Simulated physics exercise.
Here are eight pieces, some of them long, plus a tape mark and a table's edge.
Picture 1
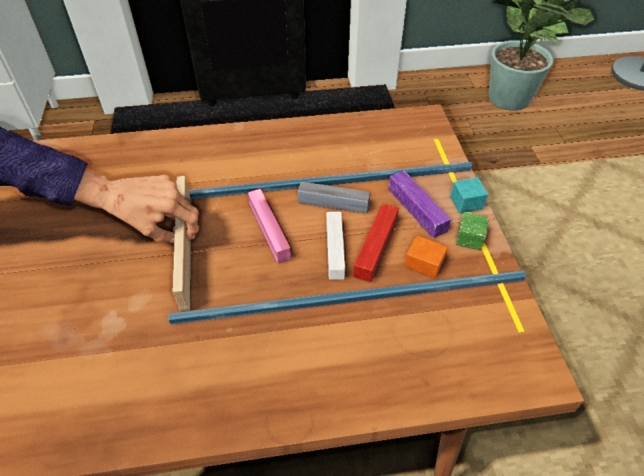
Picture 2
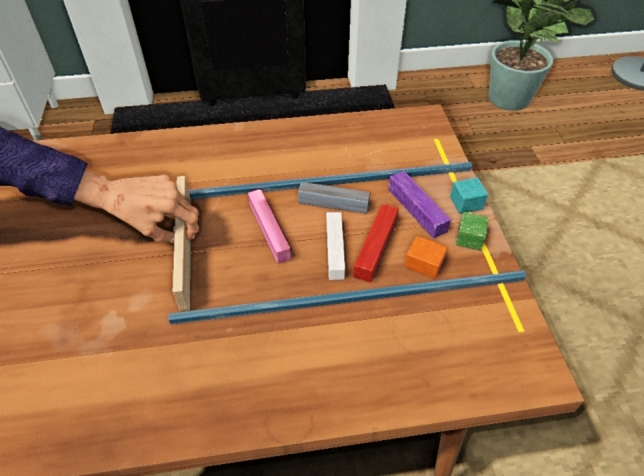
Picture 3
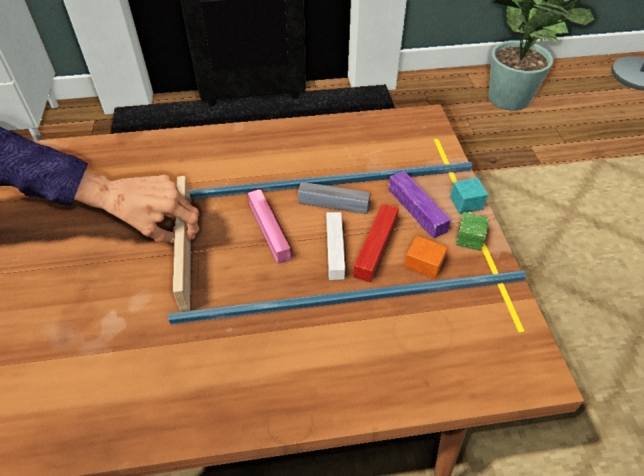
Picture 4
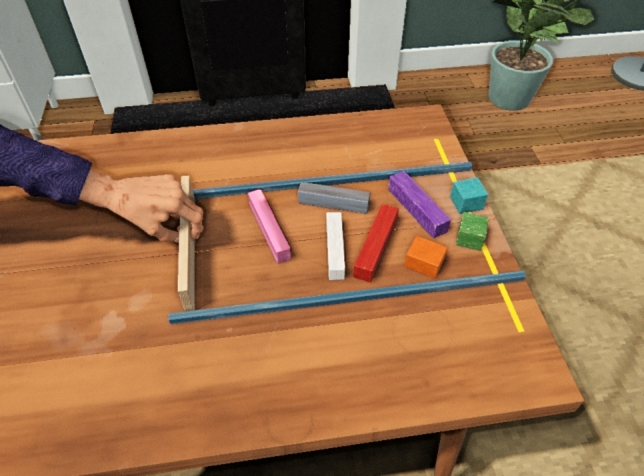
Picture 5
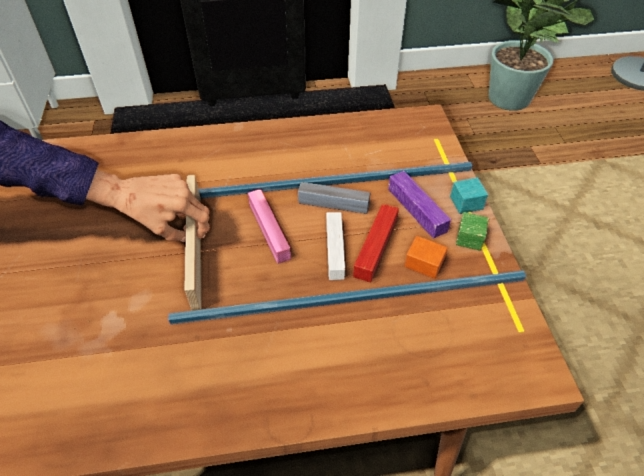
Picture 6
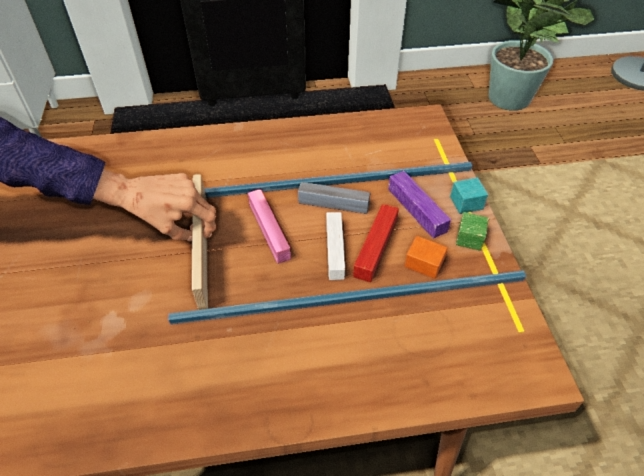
A hand slid an upright wooden board a short way to the right between two blue rails on a table, while the eight colourful blocks and bars in front of it stayed still.
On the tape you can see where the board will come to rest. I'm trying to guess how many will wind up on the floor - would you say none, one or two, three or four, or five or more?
Seems five or more of them come crashing down.
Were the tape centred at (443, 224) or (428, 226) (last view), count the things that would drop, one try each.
It would be 4 and 1.
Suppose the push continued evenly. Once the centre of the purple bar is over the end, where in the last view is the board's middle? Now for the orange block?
Middle approx. at (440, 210), then approx. at (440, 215).
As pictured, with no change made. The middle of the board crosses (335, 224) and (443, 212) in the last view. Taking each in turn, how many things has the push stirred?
4 and 8.
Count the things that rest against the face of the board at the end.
It's 1.
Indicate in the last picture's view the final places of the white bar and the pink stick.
Roughly at (503, 235) and at (476, 206), in that order.
Early on, none off yet; turquoise block at rest near (469, 196); green block at rest near (472, 231); purple bar at rest near (418, 204).
Finally, the number that fall off is five or more; lost, grey stick, red bar, orange block, purple bar, green block and turquoise block.
